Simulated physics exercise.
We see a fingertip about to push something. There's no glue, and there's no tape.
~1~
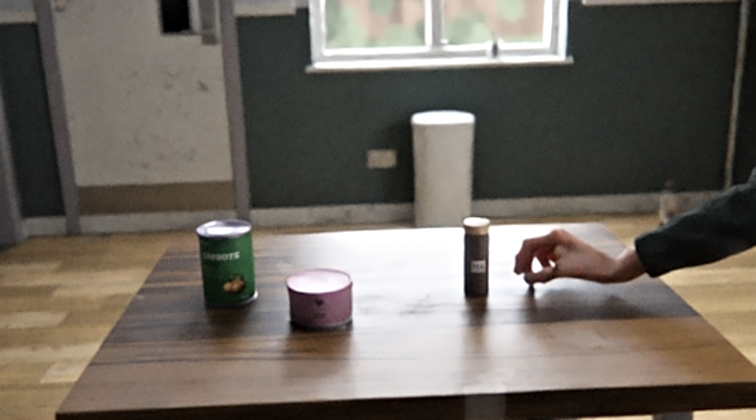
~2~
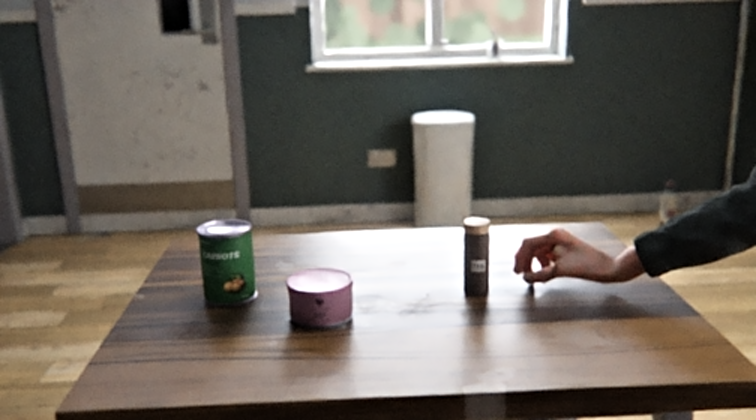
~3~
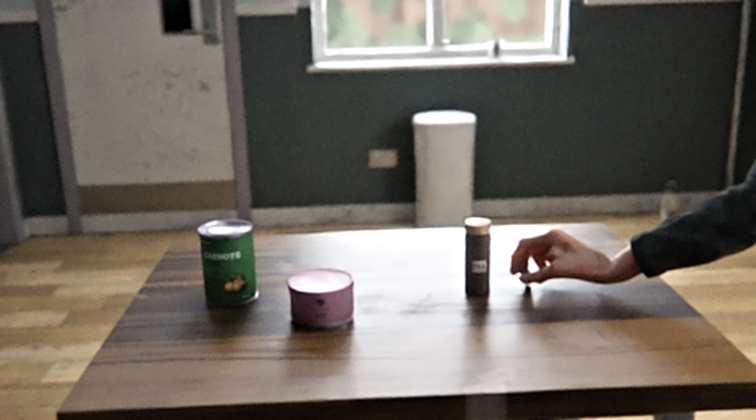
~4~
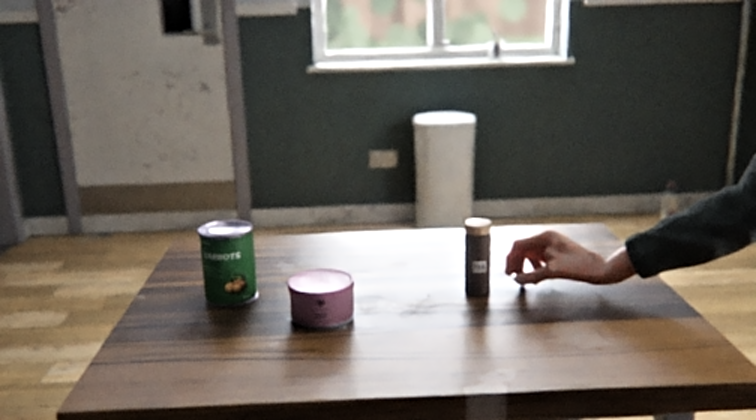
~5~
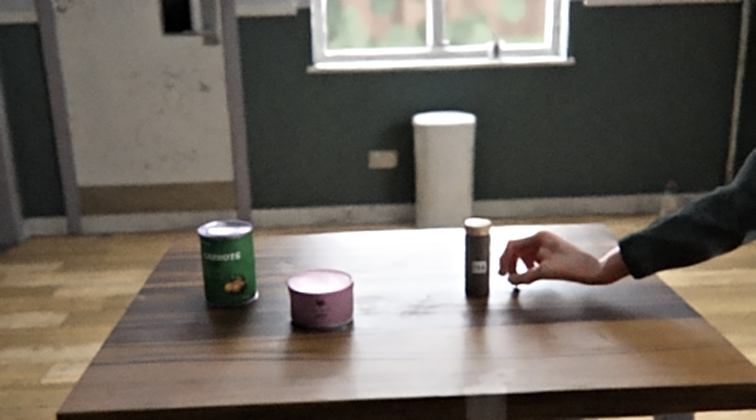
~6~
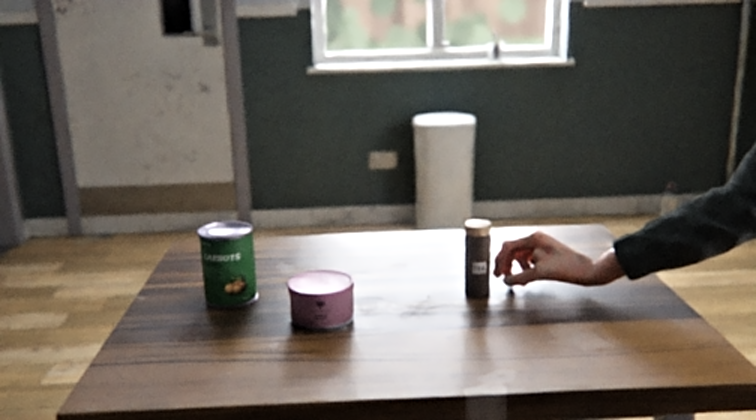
A hand in a dark sleeve slid slightly left across the wooden table, fingers curled low near the surface, drawing close to a dark shaker while a green can and a pink tin stayed still.
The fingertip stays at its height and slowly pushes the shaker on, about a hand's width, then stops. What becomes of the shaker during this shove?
It is left on its base.
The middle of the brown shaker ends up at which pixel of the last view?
It winds up at roughly (400, 261).
Then, 0.30 s past the last view, brown shaker displaced a little near (465, 258).
Then, 0.70 s past the last view, brown shaker displaced about its own width near (439, 259).
Then, 1.10 s past the last view, brown shaker displaced well along near (414, 260).
Then, 1.60 s past the last view, brown shaker displaced well along near (401, 261).
Finally, moved from the start, brown shaker. Final places as the last picture's camera would see them, brown shaker near (401, 261).
